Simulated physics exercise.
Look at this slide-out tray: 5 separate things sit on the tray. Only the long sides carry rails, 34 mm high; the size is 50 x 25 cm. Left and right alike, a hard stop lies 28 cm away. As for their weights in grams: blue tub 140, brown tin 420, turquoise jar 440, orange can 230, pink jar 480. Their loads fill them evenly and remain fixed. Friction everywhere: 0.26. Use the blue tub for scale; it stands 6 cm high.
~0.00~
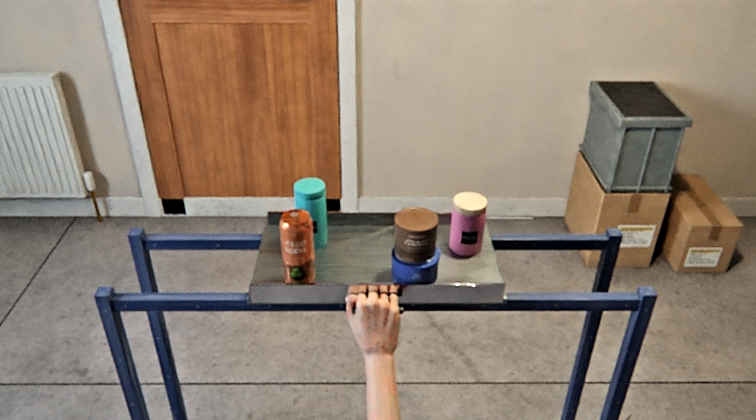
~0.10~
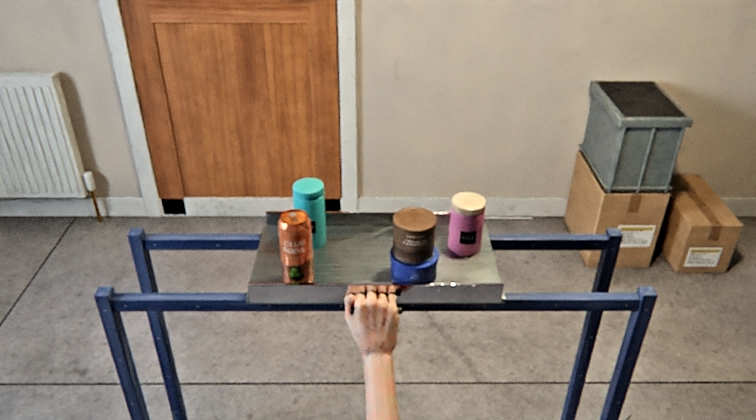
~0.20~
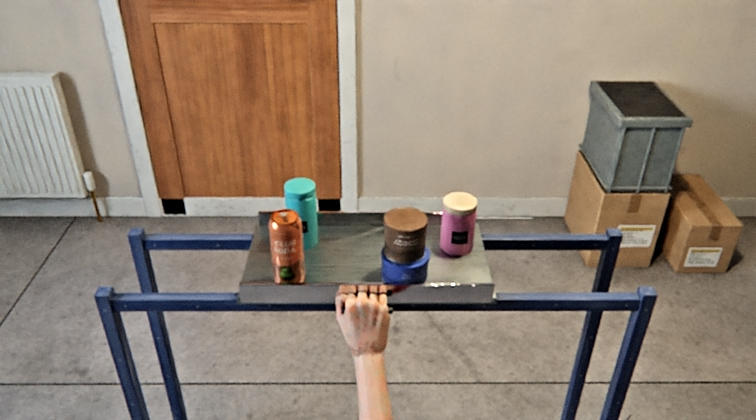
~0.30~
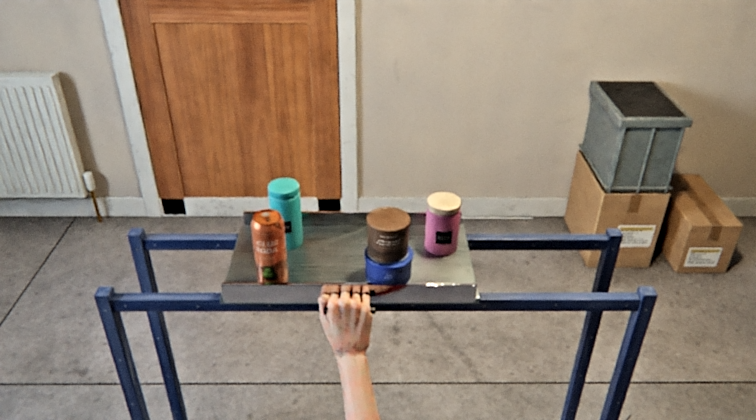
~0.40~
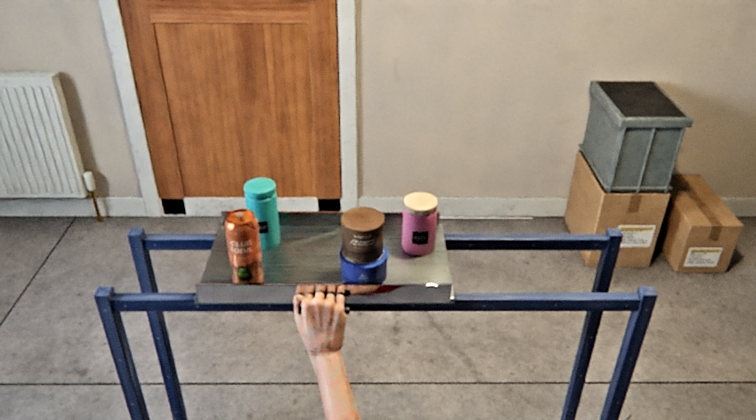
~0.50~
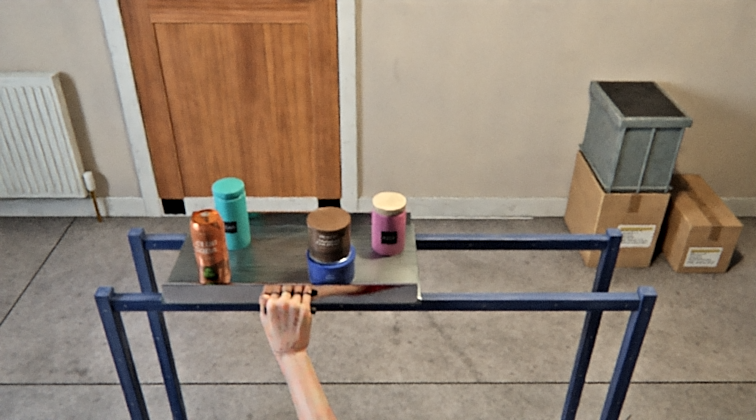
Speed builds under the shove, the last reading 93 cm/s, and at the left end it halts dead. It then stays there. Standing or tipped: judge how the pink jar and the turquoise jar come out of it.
The pink jar comes out standing. The turquoise jar comes out tipped.
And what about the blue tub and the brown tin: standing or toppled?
Well, the blue tub holds steady, and the brown tin tumbles down.
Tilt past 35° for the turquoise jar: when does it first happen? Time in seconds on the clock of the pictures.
Roughly at the 0.9 s mark.
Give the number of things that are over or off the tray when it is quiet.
In all, 3.
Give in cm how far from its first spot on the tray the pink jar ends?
Displacement: Approx. 16 cm.
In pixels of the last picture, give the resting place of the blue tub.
It ends up at about (224, 265).
By 0.80 s, tray 28 cm left; orange can now off the tray; turquoise jar tilted 4° near (128, 214); pink jar 12 cm from its spot near (285, 224).
By 1.00 s, tray 28 cm left; turquoise jar now off the tray; pink jar 16 cm from its spot near (265, 224); brown tin tilted 39°.
By 1.30 s, tray 28 cm left; pink jar 16 cm from its spot near (265, 224); brown tin on its side; blue tub 11 cm from its spot.
When it is over (1.6 s), off the tray and tipped over, turquoise jar and orange can; lying over on the tray, brown tin; not toppled but over 5 cm from the start, blue tub and pink jar. In the last view, pink jar near (265, 224).
